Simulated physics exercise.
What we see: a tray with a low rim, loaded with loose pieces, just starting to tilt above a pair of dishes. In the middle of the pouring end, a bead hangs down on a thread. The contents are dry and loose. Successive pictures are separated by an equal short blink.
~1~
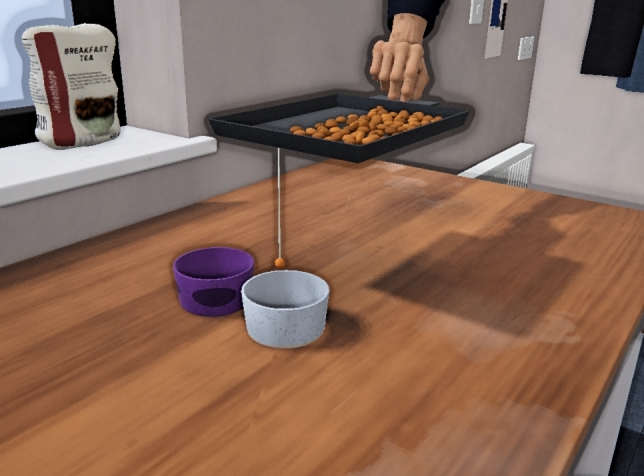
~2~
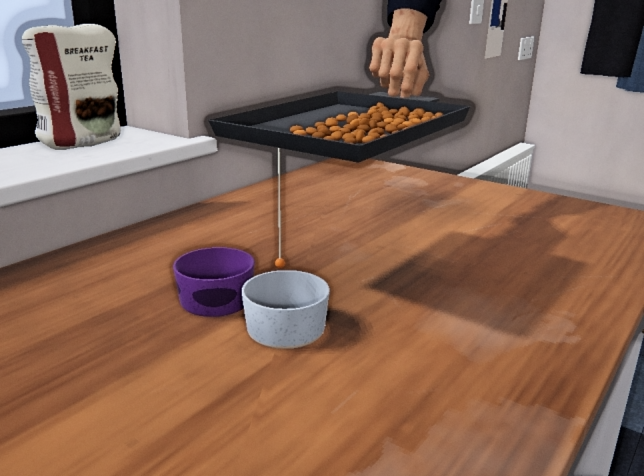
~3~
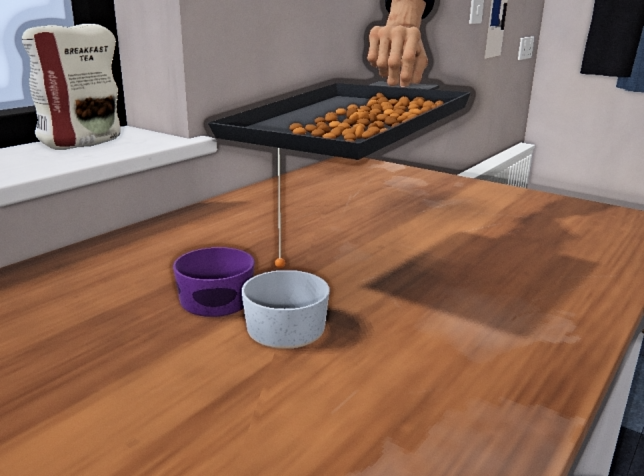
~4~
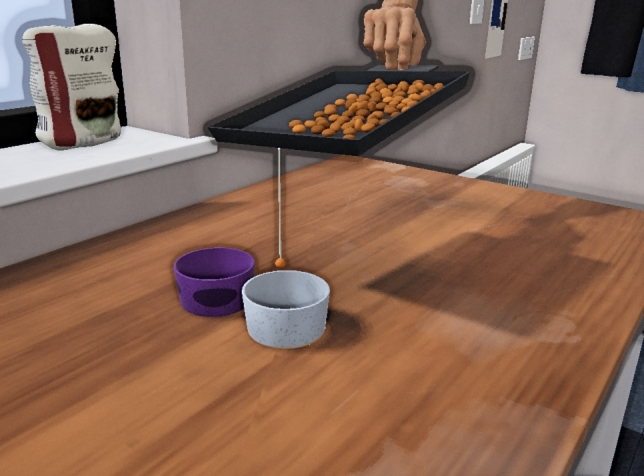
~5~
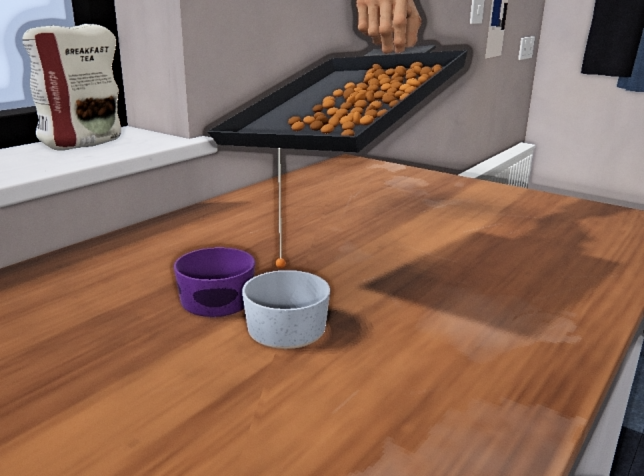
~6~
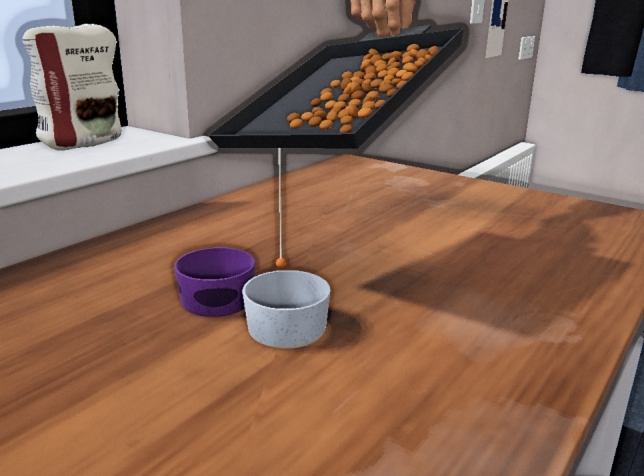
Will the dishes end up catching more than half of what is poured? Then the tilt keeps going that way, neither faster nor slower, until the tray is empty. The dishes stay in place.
Honestly, the catch comes out above half of the load.
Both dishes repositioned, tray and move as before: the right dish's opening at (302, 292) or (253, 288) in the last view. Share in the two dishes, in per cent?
Some 60 percent in the first case, 70 percent in the second.
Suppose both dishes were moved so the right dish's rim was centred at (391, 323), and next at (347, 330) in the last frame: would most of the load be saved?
Try 1: A lesser share; try 2: A lesser share.
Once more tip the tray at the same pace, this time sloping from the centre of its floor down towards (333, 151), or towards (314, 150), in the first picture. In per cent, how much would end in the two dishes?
Somewhere close to 10 % the first time, 20 % the second.
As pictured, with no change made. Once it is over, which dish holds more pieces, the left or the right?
Looking at the end state, it is the left-side one.
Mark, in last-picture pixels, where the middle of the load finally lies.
(211, 298).
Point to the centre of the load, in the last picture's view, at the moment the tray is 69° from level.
The middle of the pieces shows up near (243, 140).
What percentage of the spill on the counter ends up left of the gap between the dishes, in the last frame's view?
90 %, roughly.
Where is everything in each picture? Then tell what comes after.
In the first picture, corners of the pouring end (215, 119) and (359, 144), level; middle of the load (372, 126), bits of cat kibble; left dish (186, 292); right dish (257, 322); bead on its thread (280, 263).
In the second picture, corners of the pouring end (215, 120) and (359, 144), level; middle of the load (372, 124).
In the third picture, corners of the pouring end (214, 122) and (358, 141), tipped barely, lowest at the left corner; middle of the load (372, 116).
In the fourth picture, corners of the pouring end (214, 126) and (356, 138), tipped a little, lowest at the left corner; middle of the load (371, 106).
In the fifth picture, corners of the pouring end (213, 130) and (354, 134), tipped clearly, lowest at the left corner; middle of the load (369, 95).
In the sixth picture, corners of the pouring end (213, 133) and (352, 131), tipped clearly, lowest at the left corner; middle of the load (367, 84); left dish (187, 292); right dish (259, 322).
Just after the last frame, tray tipped steeply; the larger part on the tray; roughly a quarter in the air.
A moment on, tray tipped past a quarter turn; just a few on the tray; about a tenth in the right dish; roughly half in the left dish; roughly a quarter outside both; about a tenth in the air.
Further on, tray tipped past a quarter turn; about a tenth in the right dish; roughly two thirds in the left dish; roughly a third outside both.
When it is over, tray tipped past a quarter turn; about a tenth in the right dish; roughly two thirds in the left dish; roughly a third outside both.
